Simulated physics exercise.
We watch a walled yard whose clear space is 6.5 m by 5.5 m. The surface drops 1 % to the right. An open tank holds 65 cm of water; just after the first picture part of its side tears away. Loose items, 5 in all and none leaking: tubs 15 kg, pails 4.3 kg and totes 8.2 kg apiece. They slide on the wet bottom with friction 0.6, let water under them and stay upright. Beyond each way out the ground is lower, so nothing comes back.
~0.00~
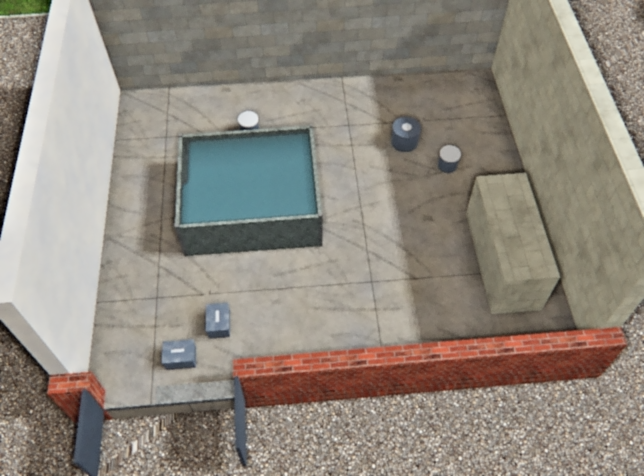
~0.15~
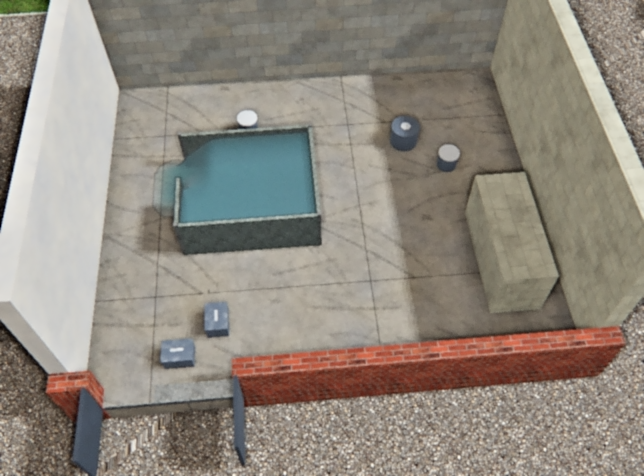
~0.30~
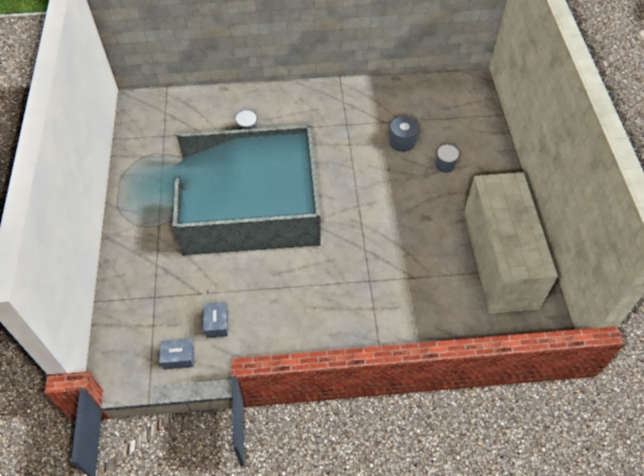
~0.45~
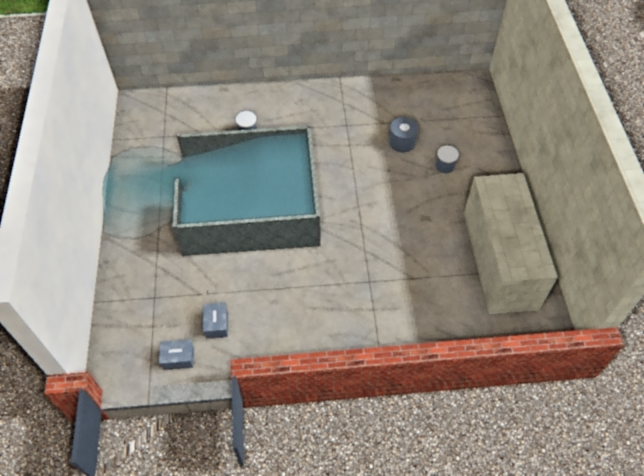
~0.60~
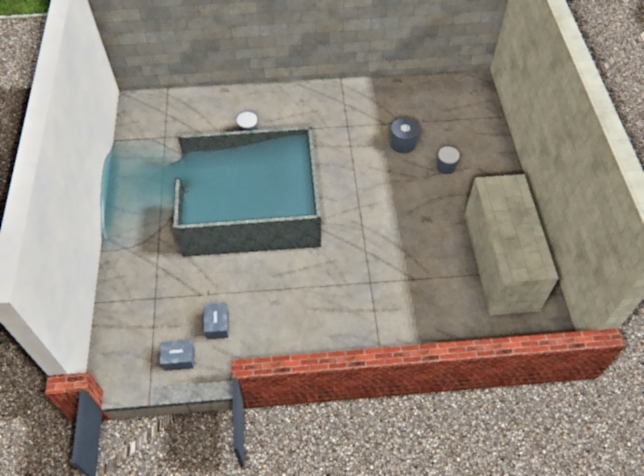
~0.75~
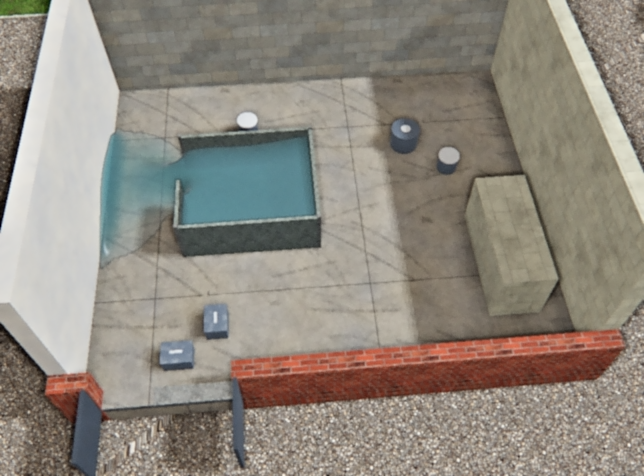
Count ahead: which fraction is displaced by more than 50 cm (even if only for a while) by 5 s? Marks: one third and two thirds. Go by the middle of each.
It is one to two thirds.
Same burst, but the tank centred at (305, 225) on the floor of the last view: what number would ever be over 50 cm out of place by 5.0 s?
In that case 1 of them.
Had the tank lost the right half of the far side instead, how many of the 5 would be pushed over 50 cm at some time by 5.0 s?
In that case 1 of them.
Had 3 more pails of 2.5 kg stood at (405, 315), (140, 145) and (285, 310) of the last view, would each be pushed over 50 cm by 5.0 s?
In turn: Less, past it, less.
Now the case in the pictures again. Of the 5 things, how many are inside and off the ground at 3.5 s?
At that moment 0.
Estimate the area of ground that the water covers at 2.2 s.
About 12.0 m2.
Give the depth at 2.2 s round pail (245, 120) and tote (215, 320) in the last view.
About 0 and 3 cm.
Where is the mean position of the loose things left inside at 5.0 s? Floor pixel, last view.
Around (355, 193).
After 1.1 s 0 of 5 are over 50 cm from their spots; 0 afloat.
After 2.2 s 0 of 5 are over 50 cm from their spots; 0 afloat.
After 3.5 s 1 of 5 are over 50 cm from their spots; 0 afloat.
After 5.0 s 2 of 5 are over 50 cm from their spots, and 2 have been at some point; 1 afloat.
